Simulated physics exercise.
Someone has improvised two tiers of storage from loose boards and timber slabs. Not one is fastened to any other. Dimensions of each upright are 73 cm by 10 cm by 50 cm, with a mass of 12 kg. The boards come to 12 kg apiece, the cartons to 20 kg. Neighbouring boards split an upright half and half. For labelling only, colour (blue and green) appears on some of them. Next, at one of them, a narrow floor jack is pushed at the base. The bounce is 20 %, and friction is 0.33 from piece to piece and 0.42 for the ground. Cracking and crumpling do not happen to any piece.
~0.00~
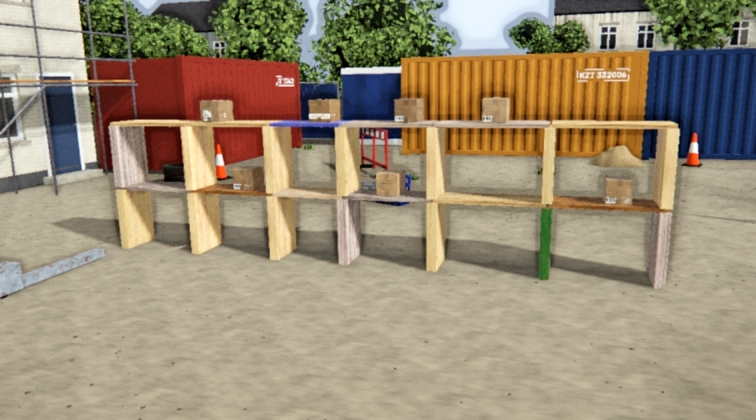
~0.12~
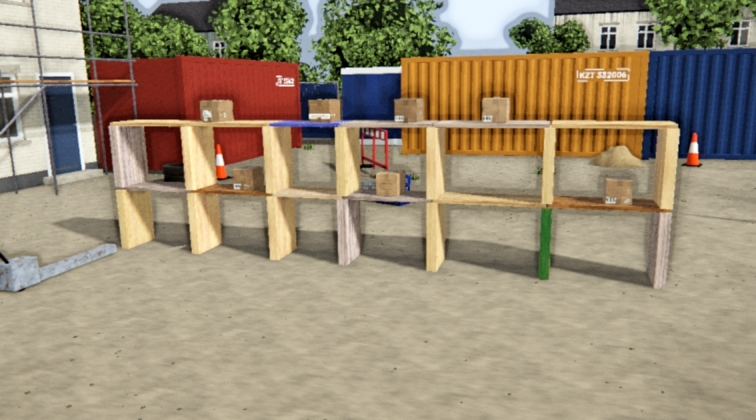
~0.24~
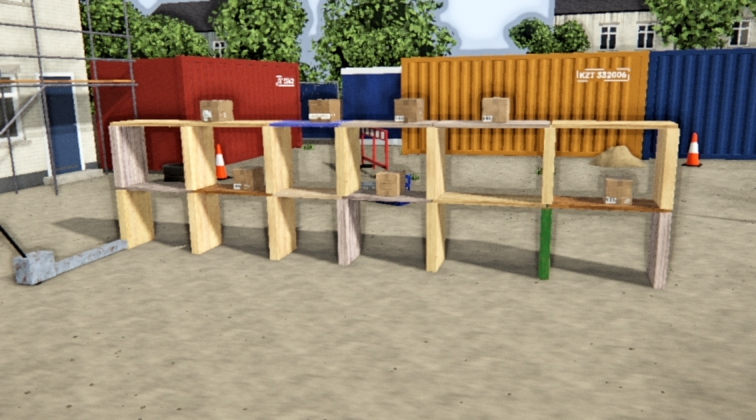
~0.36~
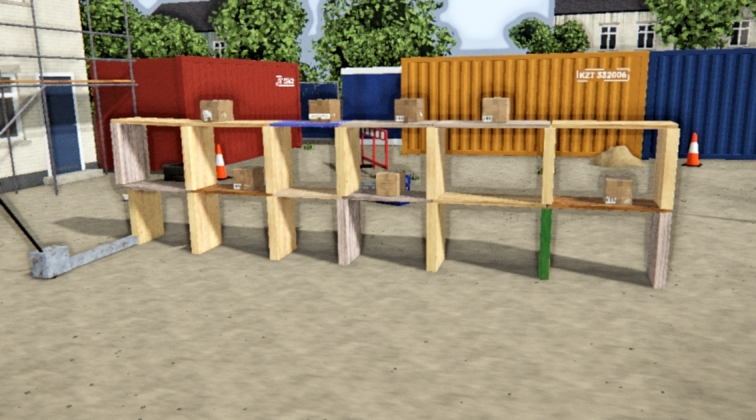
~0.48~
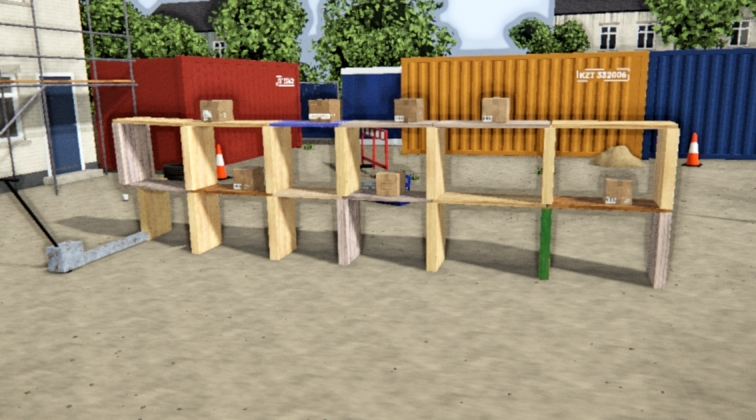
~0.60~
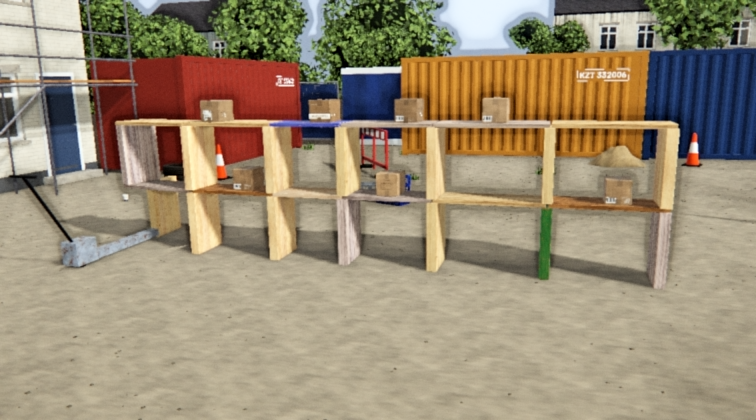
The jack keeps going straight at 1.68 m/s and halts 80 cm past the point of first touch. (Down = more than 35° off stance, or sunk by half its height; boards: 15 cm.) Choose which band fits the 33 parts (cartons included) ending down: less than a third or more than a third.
Under a third.
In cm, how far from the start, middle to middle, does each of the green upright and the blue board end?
So green shifts 0 cm, while blue shifts 0 cm.
After 0.78 s, none of the 33 pieces down, 4 disturbed.
After 1.04 s, 3 of the 33 pieces down.
After 1.80 s, 4 of the 33 pieces down.
In the end (3.3 s), 4 of the 33 pieces down; green upright unmoved; blue board unmoved. That is 12 per cent. From the last view, middles, green upright near (546, 238), blue board near (312, 124).
